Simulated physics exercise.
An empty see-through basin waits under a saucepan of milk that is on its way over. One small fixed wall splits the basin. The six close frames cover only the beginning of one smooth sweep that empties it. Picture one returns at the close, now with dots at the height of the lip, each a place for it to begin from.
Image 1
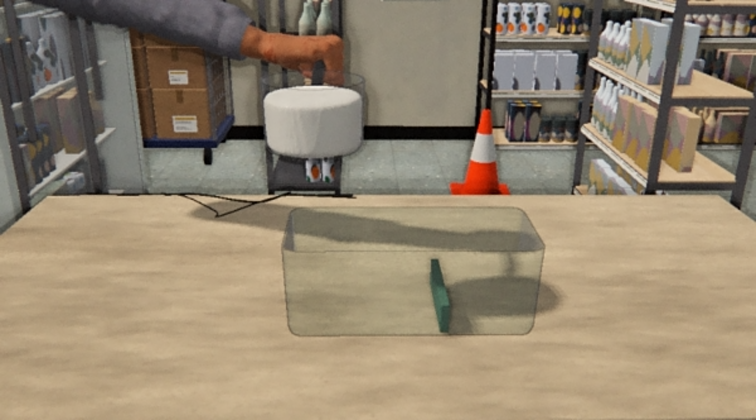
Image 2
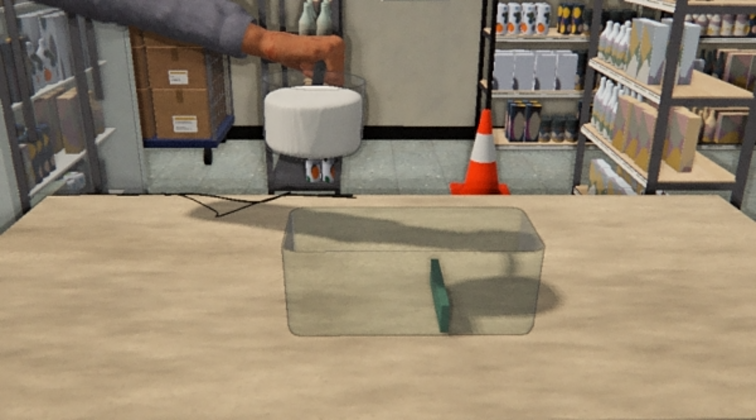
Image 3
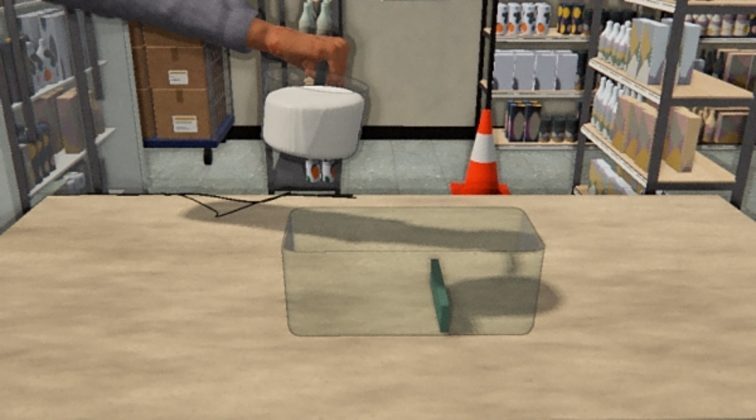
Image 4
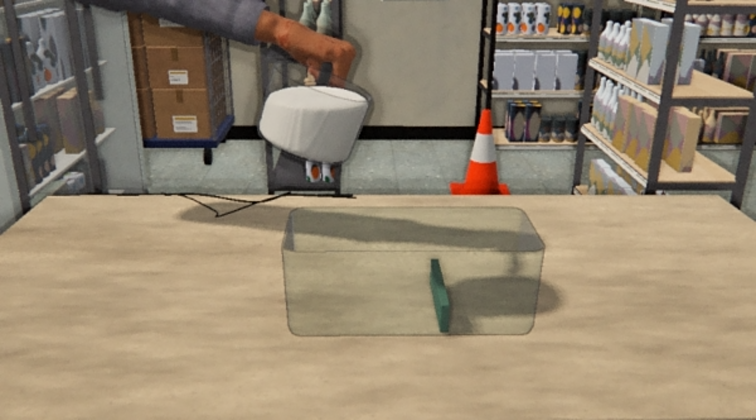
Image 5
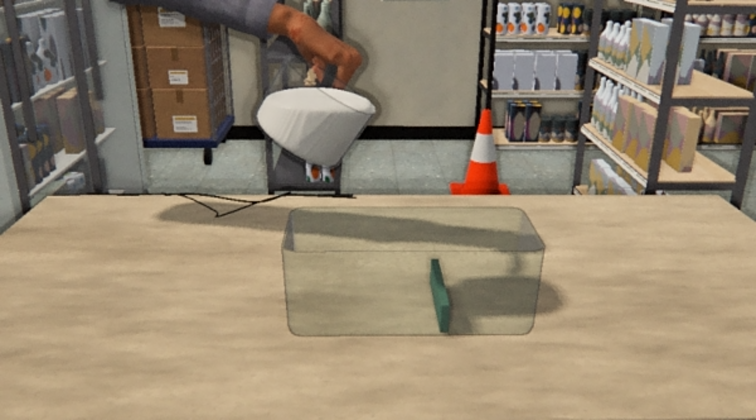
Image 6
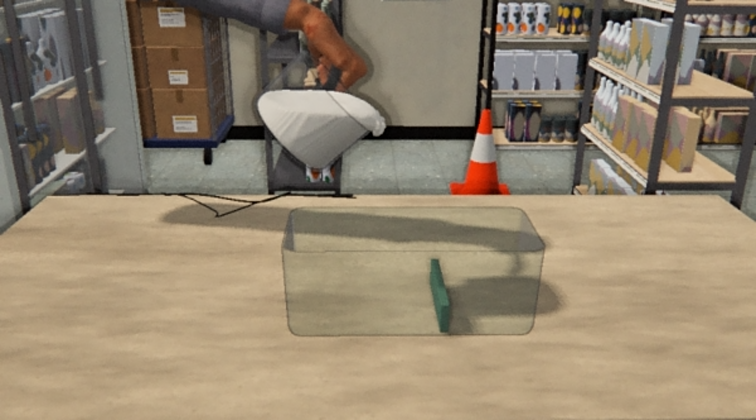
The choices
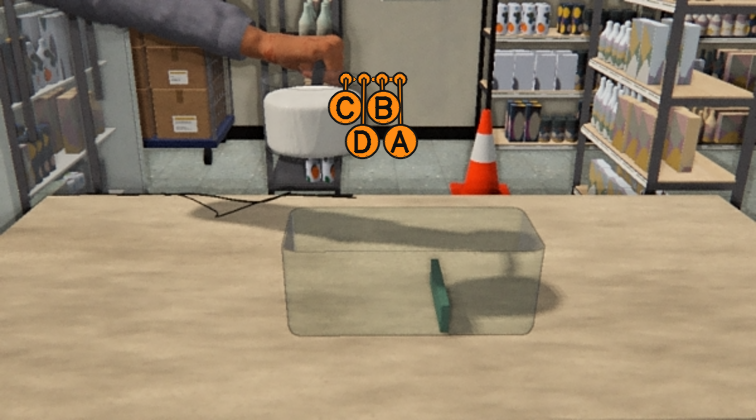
Hand tilting a saucepan of milk further and further above a clear basin, the white milk starting to come over the lip.
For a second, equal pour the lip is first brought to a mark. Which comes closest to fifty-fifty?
A works best here.
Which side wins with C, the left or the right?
The left side.
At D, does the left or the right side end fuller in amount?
The left one.
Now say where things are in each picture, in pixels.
The first frame shows upright, lip at (362, 79); basin from (288, 332) to (533, 331); top of the wall at (440, 280); nothing has left yet.
The second frame shows tipped about 2°, lip at (364, 81); nothing has left yet.
The third frame shows tipped about 9°, lip at (367, 87); nothing has left yet.
The fourth frame shows tipped about 19°, lip at (371, 97); nothing has left yet.
The fifth frame shows tipped about 33°, lip at (373, 110); milk is over the lip, down to (373, 110).
The sixth frame shows tipped about 48°, lip at (372, 125); milk is over the lip, down to (376, 131).
On the marked copy, A at (399, 79); B at (382, 79); C at (345, 79); D at (364, 79).
For place A, about 43 % ends left of the wall and 57 % right of it.
For place B, about 72 % ends left of the wall and 25 % right of it.
For place C, about 87 % ends left of the wall and 9 % right of it; 4 % is lost outside.
For place D, about 89 % ends left of the wall and 7 % right of it; 5 % is lost outside.
